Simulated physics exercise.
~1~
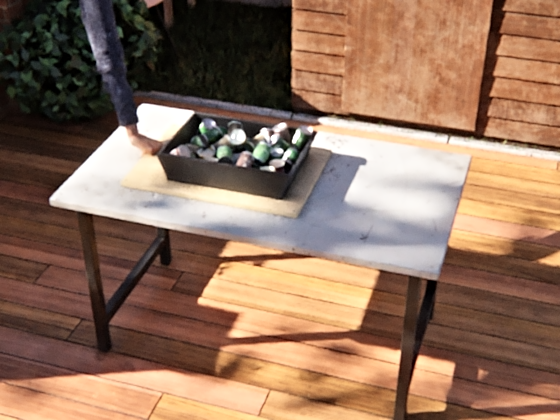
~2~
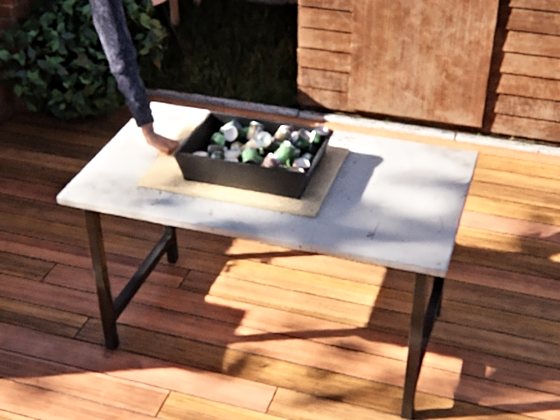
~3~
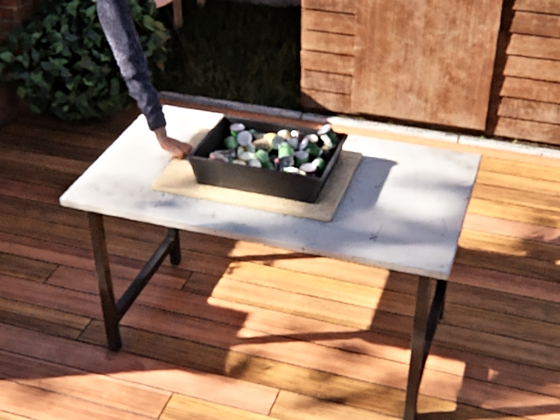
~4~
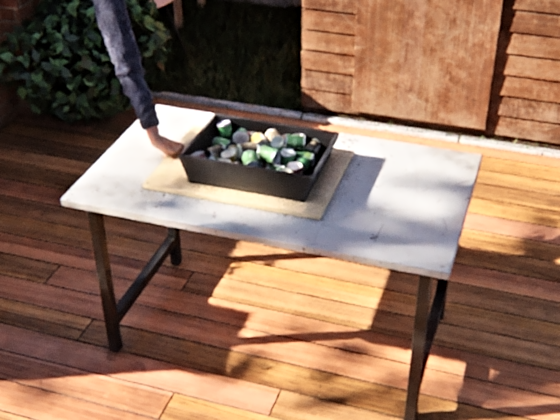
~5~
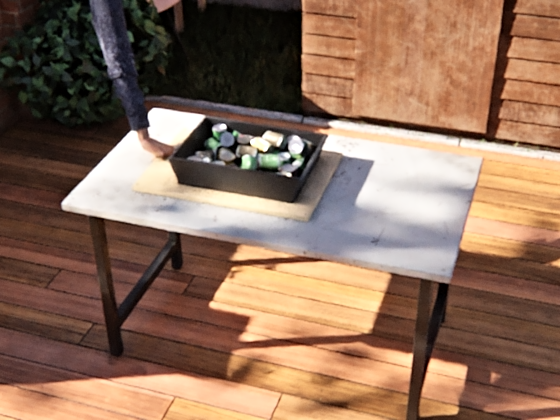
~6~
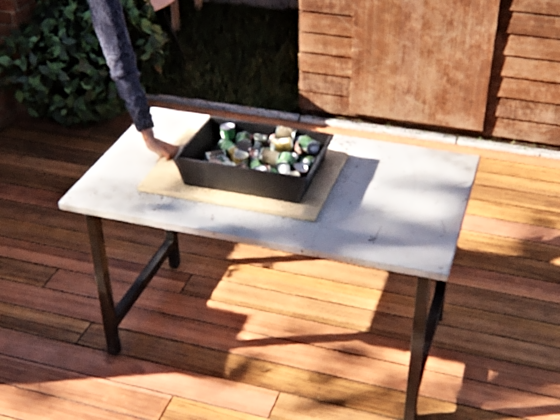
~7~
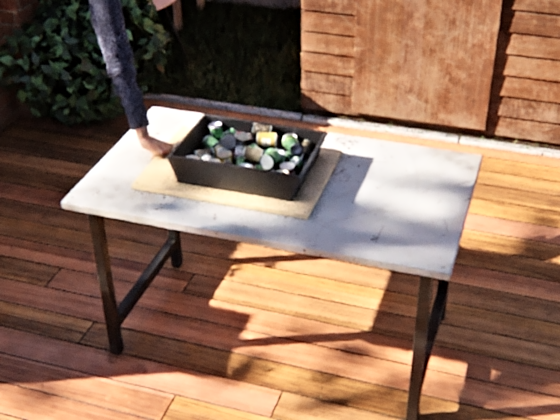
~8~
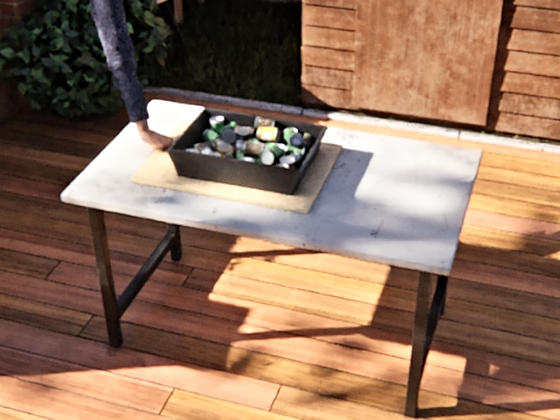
A black container filled with small green, white and tan tins slides to the right with the pale board beneath it, on a light table standing on a sunlit wooden deck. A hand at the end of a dark-sleeved arm stays at the container's left side as it travels. After reaching a little farther right, board and container shift back left, and the tins settle into new arrangements inside. They move slightly right once more, then left again. Finally the board comes to rest near the table's middle, with the tins still inside the container.
